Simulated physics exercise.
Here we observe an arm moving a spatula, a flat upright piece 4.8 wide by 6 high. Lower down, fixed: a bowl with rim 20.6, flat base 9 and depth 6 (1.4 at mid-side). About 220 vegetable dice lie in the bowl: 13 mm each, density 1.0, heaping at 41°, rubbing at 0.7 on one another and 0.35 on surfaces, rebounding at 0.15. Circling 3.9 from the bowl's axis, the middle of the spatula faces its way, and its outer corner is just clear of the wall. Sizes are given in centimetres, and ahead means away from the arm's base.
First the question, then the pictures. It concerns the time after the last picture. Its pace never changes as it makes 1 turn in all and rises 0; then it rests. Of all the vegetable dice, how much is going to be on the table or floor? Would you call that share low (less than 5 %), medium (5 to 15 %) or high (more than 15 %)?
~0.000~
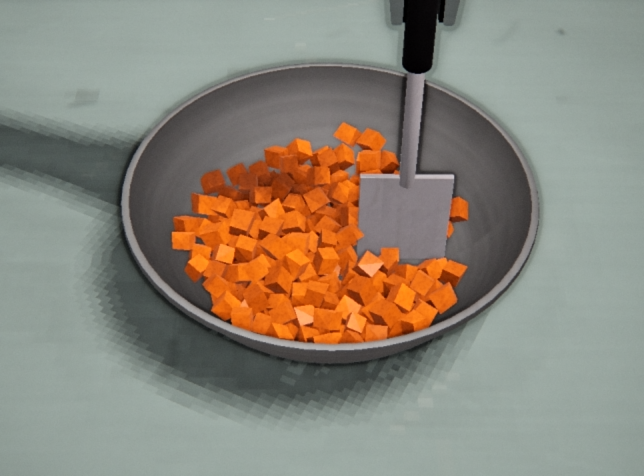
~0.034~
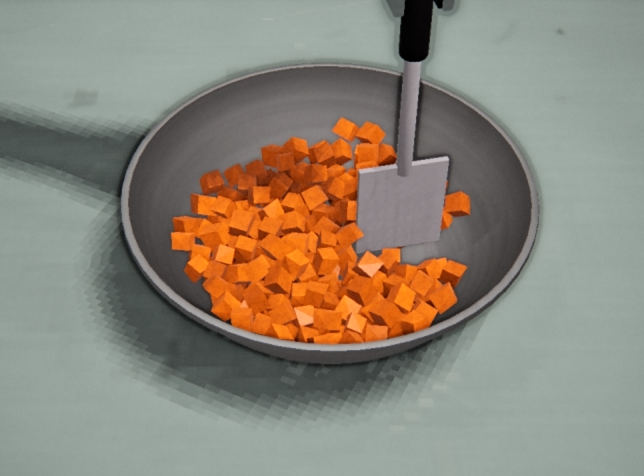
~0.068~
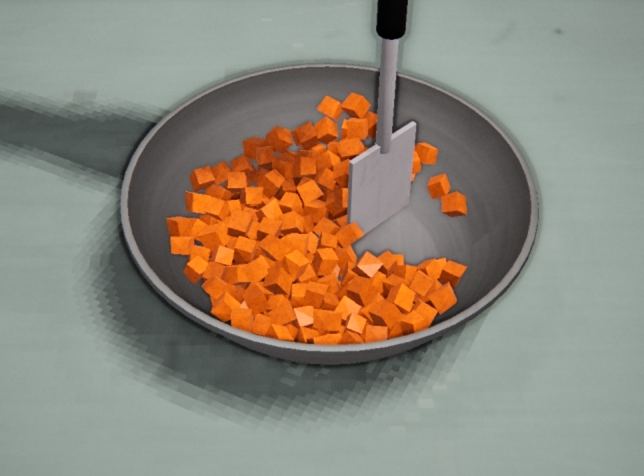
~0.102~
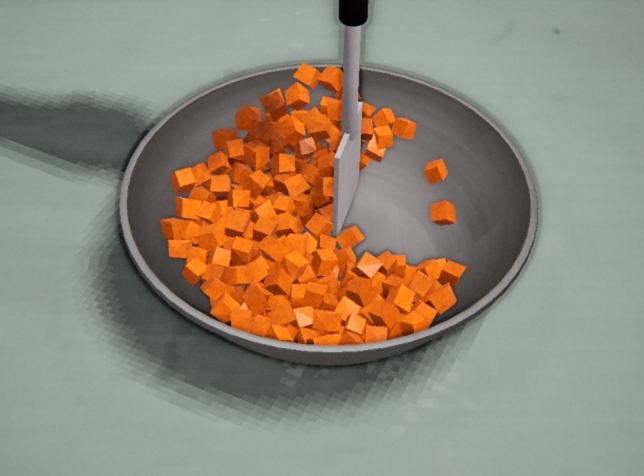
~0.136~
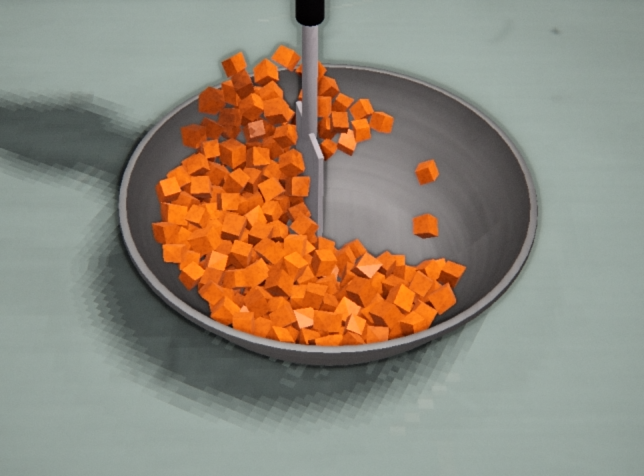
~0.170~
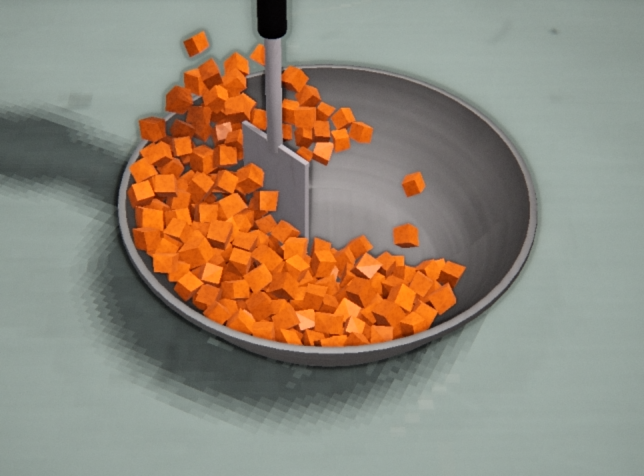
I would call it high.
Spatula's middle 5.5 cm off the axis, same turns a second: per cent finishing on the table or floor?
Near 40 %.
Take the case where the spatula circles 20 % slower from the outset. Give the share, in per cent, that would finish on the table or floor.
About 15 percent, I'd say.
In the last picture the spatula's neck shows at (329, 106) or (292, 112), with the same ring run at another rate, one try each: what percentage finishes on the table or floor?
Around 10 and 15 per cent respectively.
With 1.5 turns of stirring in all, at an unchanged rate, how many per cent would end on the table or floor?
I'd reckon near 30 per cent.
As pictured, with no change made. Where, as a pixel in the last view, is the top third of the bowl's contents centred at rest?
Roughly pixel (391, 172).
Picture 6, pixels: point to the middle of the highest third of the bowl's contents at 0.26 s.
Centre estimate: Approx. (194, 269) px.
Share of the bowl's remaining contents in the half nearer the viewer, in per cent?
Roughly 45 per cent.
After 0.26 s, 218° round, highest piece 9 above the table; 194 in the bowl, 3 on the table or floor, 18 in flight or on the tool.
After 0.35 s, 301° round, highest piece 8 above the table; 179 in the bowl, 18 on the table or floor, 18 in flight or on the tool.
After 0.60 s, 0° round, highest piece 7 above the table; 166 in the bowl, 48 on the table or floor, 1 in flight or on the tool.
After 1.30 s, 0° round, highest piece 7 above the table; 166 in the bowl, 49 on the table or floor.
In the end, 166 in the bowl, 49 on the table or floor. That is 23 % on the table or floor.
